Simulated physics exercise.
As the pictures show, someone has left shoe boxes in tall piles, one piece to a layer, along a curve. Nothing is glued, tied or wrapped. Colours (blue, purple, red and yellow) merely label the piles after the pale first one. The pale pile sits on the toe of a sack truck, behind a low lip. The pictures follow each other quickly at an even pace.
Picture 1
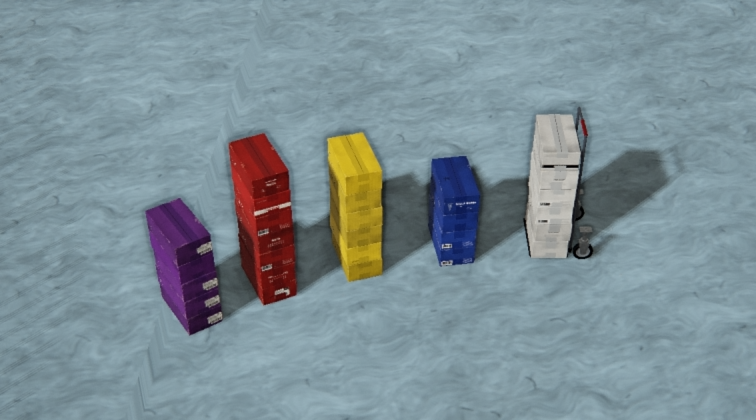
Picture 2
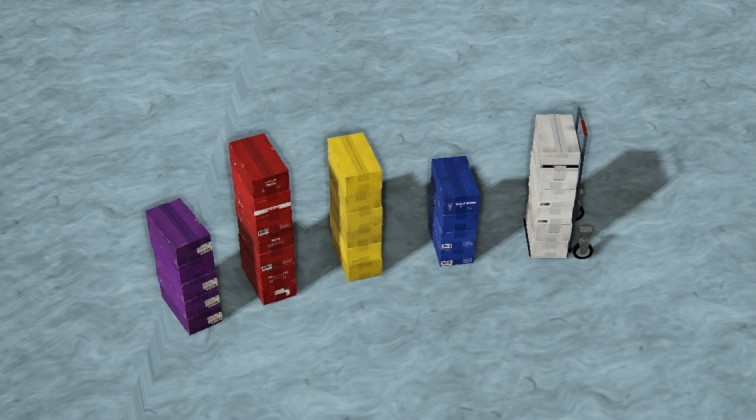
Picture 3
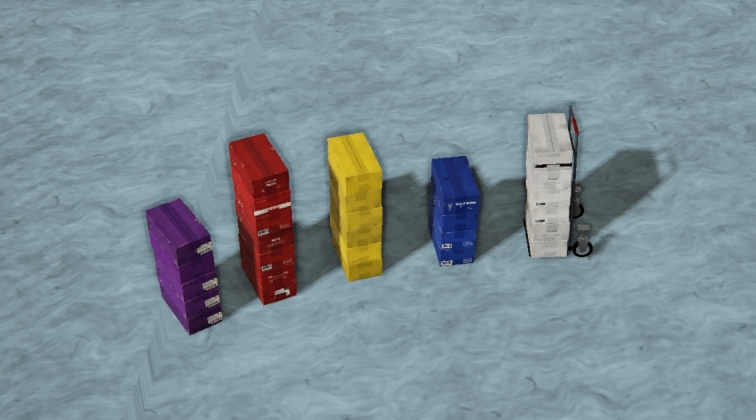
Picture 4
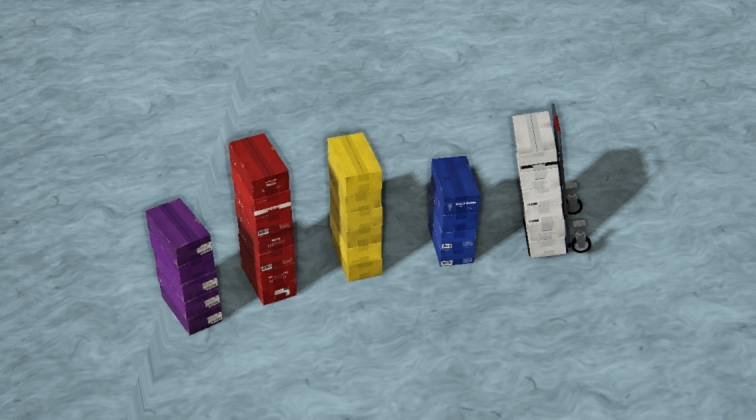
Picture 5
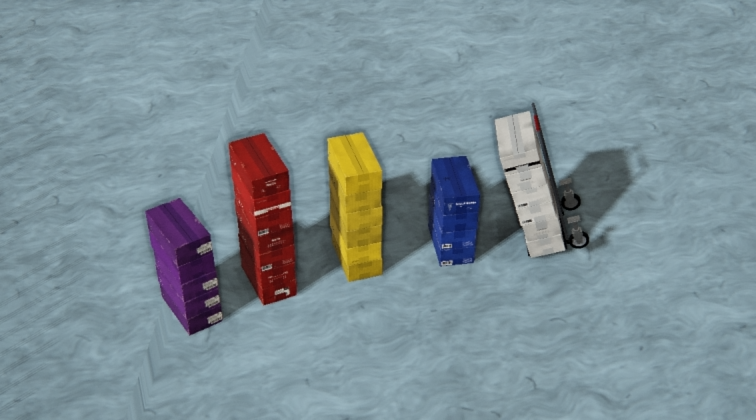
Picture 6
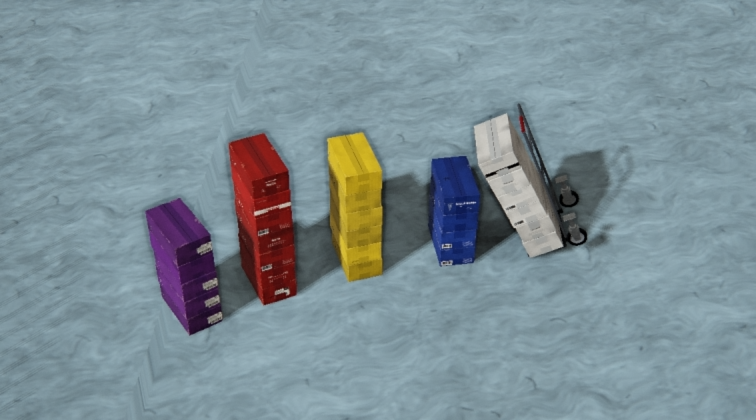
A pale pile of boxes on a sack truck leans left toward a still blue pile.
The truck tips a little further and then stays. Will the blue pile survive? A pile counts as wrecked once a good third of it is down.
It loses a good part of its height.
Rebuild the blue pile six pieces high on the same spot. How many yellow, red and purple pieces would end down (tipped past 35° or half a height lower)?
Yellow 6, red 6, purple 5.
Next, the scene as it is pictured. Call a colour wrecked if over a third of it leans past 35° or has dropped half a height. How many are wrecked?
It comes to 4.
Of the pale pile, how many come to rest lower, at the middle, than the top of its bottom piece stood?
3 pale pieces.
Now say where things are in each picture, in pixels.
In the first frame (each place is the centre of the face we see best), truck frame (582, 160) level; top blue box (456, 176); top yellow box (354, 154); the others all in place.
In the second frame, truck frame (582, 160) level; top blue box (456, 176).
In the third frame, truck frame (575, 158) rocked barely, top of the pale pile leaning barely; top blue box (456, 176); the others all in place.
In the fourth frame, truck frame (561, 155) rocked a little, top of the pale pile leaning a little; top blue box (456, 176); the others all in place.
In the fifth frame, truck frame (545, 154) rocked clearly, top of the pale pile leaning clearly; top blue box (456, 176); the others all in place.
In the sixth frame, truck frame (533, 155) rocked clearly, top of the pale pile leaning clearly; top blue box (456, 176); top yellow box (354, 154); the others all in place.
Just after the last frame, 6 of the pale pile down; 4 of the 4 blue boxes down (4 of 22 in all colours); top blue box tilted well over, about its own height lower; top yellow box tilted barely.
A moment on, 5 of the pale pile down; 4 of the 4 blue boxes down (17 of 22 in all colours); top blue box tilted well over, some two heights lower; top yellow box tilted well over, some two heights lower.
When it is over, 5 of the pale pile down; 4 of the 4 blue boxes down (21 of 22 in all colours); top blue box tilted well over, some two heights lower; top purple box upside down. In pixels of the last frame, middles, top blue box near (368, 219), top purple box near (32, 372).
